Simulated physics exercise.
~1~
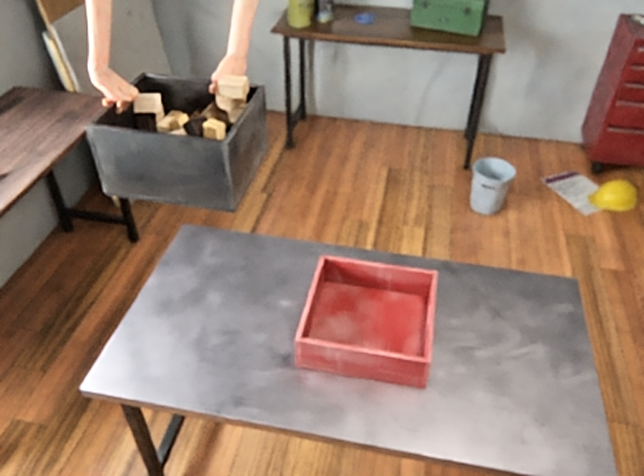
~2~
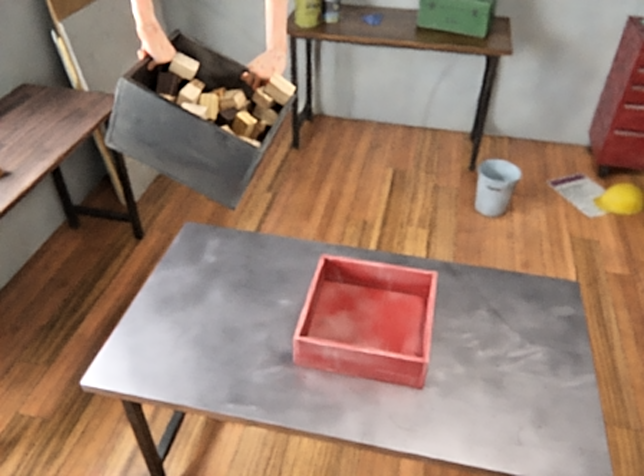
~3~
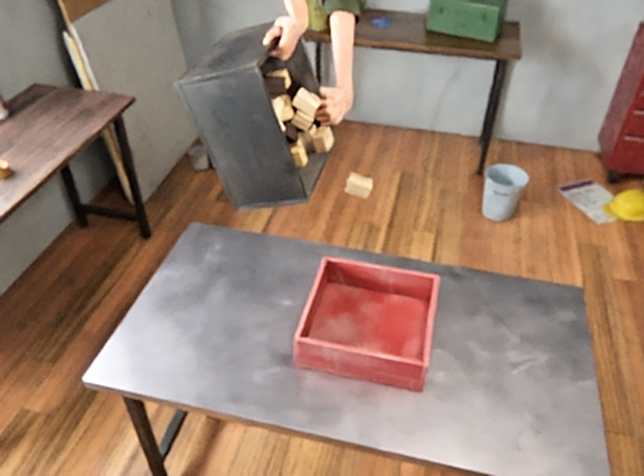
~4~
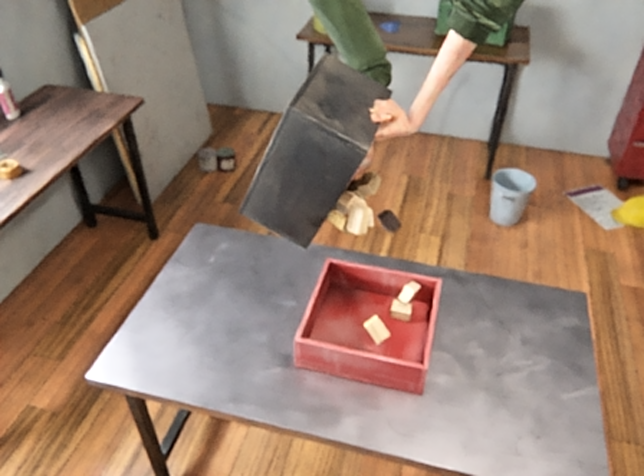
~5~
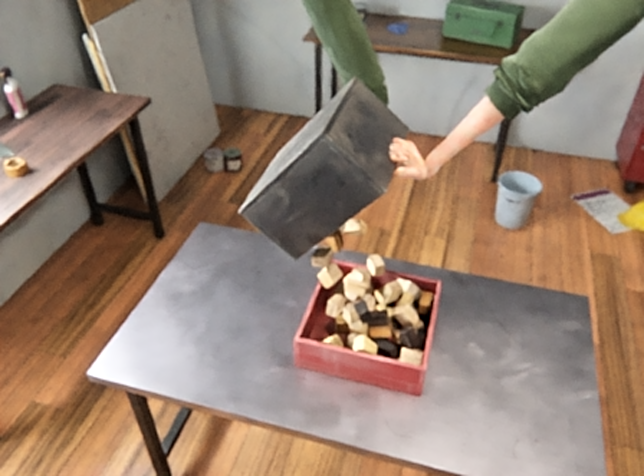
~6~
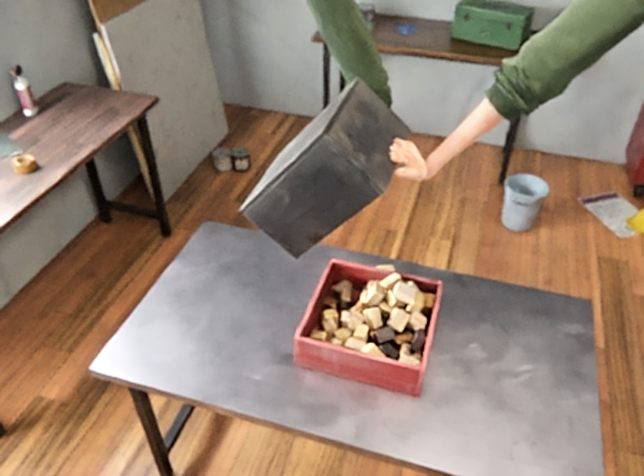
In a workshop, two hands tilting a black box of wooden blocks over a red carton on a table, filling it.
